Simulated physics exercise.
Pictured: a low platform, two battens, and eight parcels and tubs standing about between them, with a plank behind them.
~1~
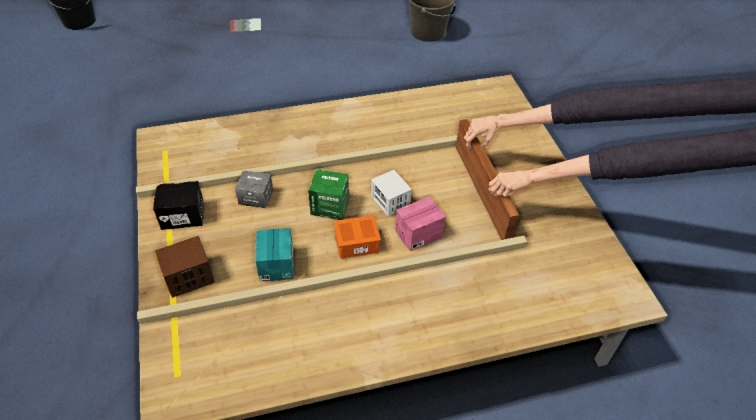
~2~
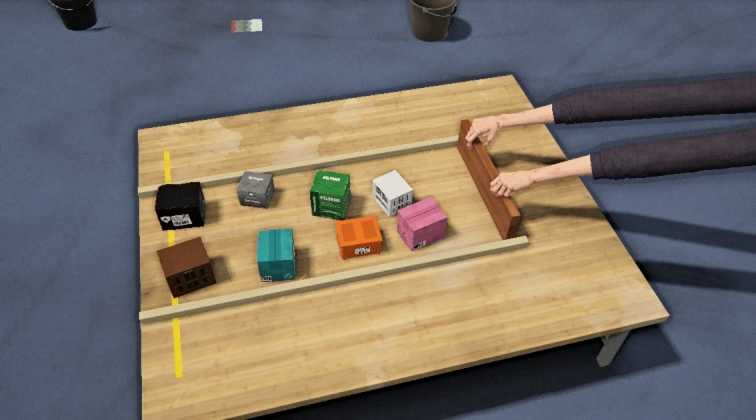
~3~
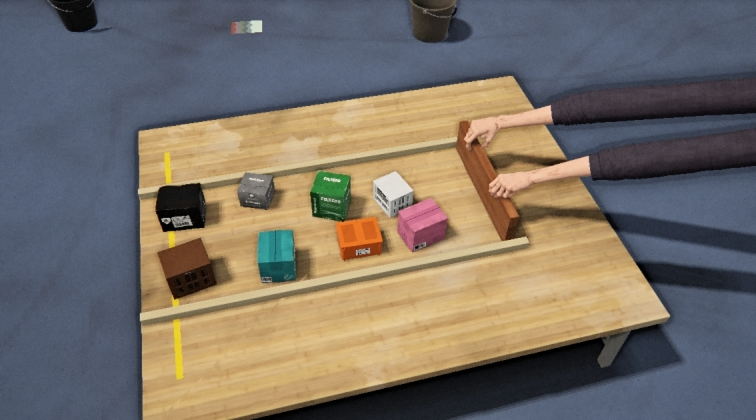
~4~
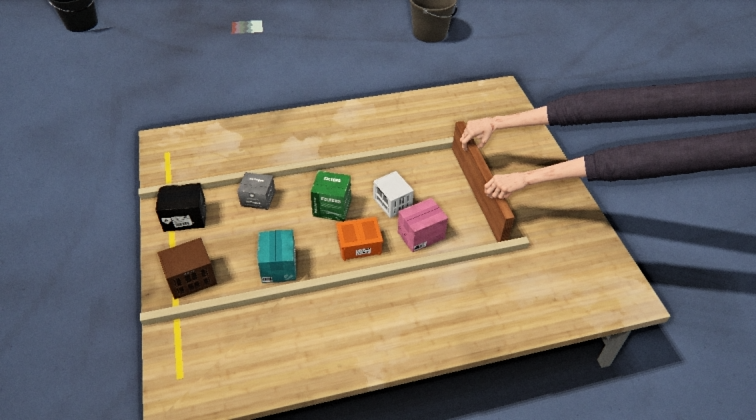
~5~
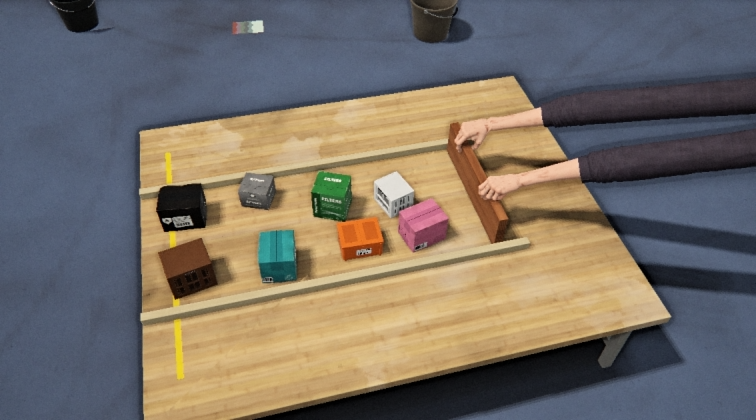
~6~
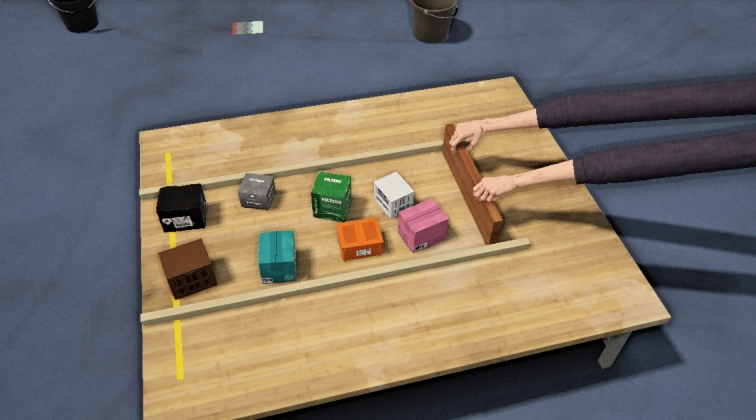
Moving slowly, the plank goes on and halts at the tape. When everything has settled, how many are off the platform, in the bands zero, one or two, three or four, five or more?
Off the platform: Five or more.
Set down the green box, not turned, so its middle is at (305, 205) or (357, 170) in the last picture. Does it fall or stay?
In that order, I'd say it gets pushed over the end, then is not knocked off.
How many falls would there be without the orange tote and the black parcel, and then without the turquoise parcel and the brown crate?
In order, the numbers are 3 and 3.
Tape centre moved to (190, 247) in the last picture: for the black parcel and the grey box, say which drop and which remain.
The black parcel goes down, the grey box remains in place.
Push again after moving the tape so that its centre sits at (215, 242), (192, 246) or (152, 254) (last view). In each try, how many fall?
Respectively 2, 4 and 8.
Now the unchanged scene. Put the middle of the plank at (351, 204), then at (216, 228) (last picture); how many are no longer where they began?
At first I count 5, and then 8.
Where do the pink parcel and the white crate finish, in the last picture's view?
The pink parcel settles near (150, 273); as for the white crate, near (156, 235).
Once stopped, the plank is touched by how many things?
Number in contact with it: 3.
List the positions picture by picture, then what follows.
The first frame shows black parcel (180, 205); brown crate (185, 267); grey box (255, 189); plank (484, 178); tape (170, 247).
The second frame shows brown crate (187, 267); pink parcel (421, 224).
The third frame shows grey box (256, 191); white crate (393, 195).
The fourth frame shows black parcel (182, 207); turquoise parcel (277, 256).
The fifth frame shows brown crate (188, 269); plank (475, 181).
The sixth frame shows black parcel (182, 208); brown crate (188, 269); grey box (257, 192); plank (470, 183); tape (173, 250).
Soon after, none off yet; black parcel at rest near (182, 208); brown crate at rest near (188, 269); grey box at rest near (257, 192).
Then, none off yet; black parcel at rest near (182, 208); brown crate moved a little near (174, 270); grey box at rest near (257, 192).
Further on, one off so far; black parcel moved about its own width near (155, 207); brown crate on the ground near (129, 348); grey box moved about its own width near (213, 203).
By the end, the number that fall off is five or more; fallen, orange tote, green box, turquoise parcel, brown crate and black parcel.
